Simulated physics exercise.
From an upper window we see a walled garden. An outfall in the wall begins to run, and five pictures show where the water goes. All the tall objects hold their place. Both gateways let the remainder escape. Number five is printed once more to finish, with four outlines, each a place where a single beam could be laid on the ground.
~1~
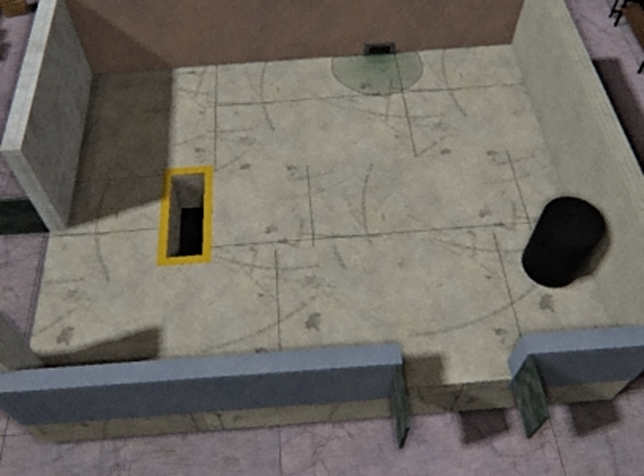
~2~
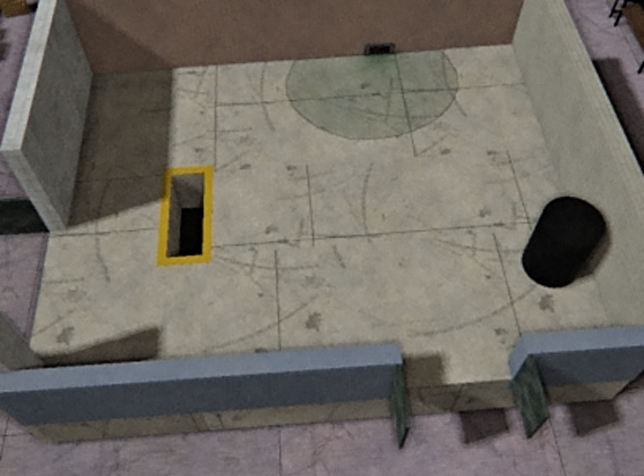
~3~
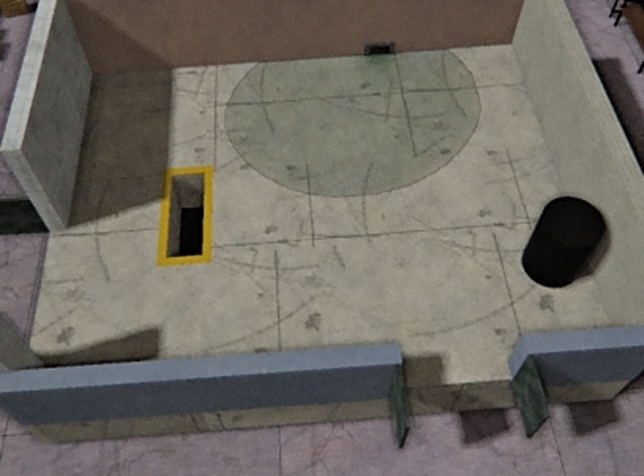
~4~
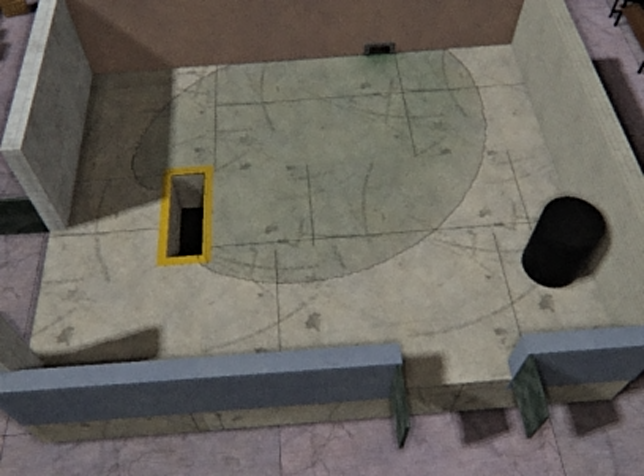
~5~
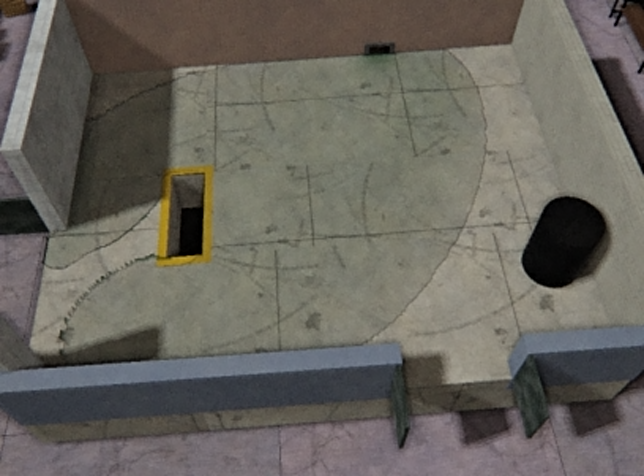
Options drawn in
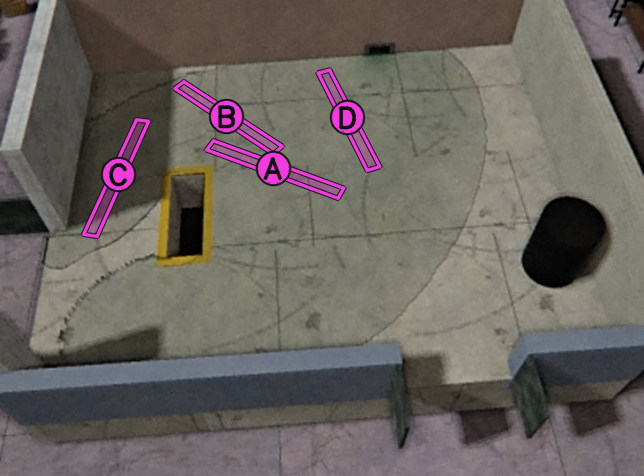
Water spreads from the outfall across the walled garden floor and reaches the yellow drain.
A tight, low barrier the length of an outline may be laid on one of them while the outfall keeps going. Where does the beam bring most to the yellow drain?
It is C.
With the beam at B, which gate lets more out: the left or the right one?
The left gate.
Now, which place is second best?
Place B.
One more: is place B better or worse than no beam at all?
Place B is worse.
On the marked copy, A from (210, 145) to (340, 193); B from (179, 85) to (277, 150); C from (90, 235) to (142, 120); D from (323, 71) to (373, 168).
For place A, about 2 % of the stream runs into the yellow drain, about 97 % out by the gates.
For place B, about 26 % of the stream runs into the yellow drain, about 74 % out by the gates.
For place C, about 39 % of the stream runs into the yellow drain, about 61 % out by the gates.
For place D, about 5 % of the stream runs into the yellow drain, about 95 % out by the gates.
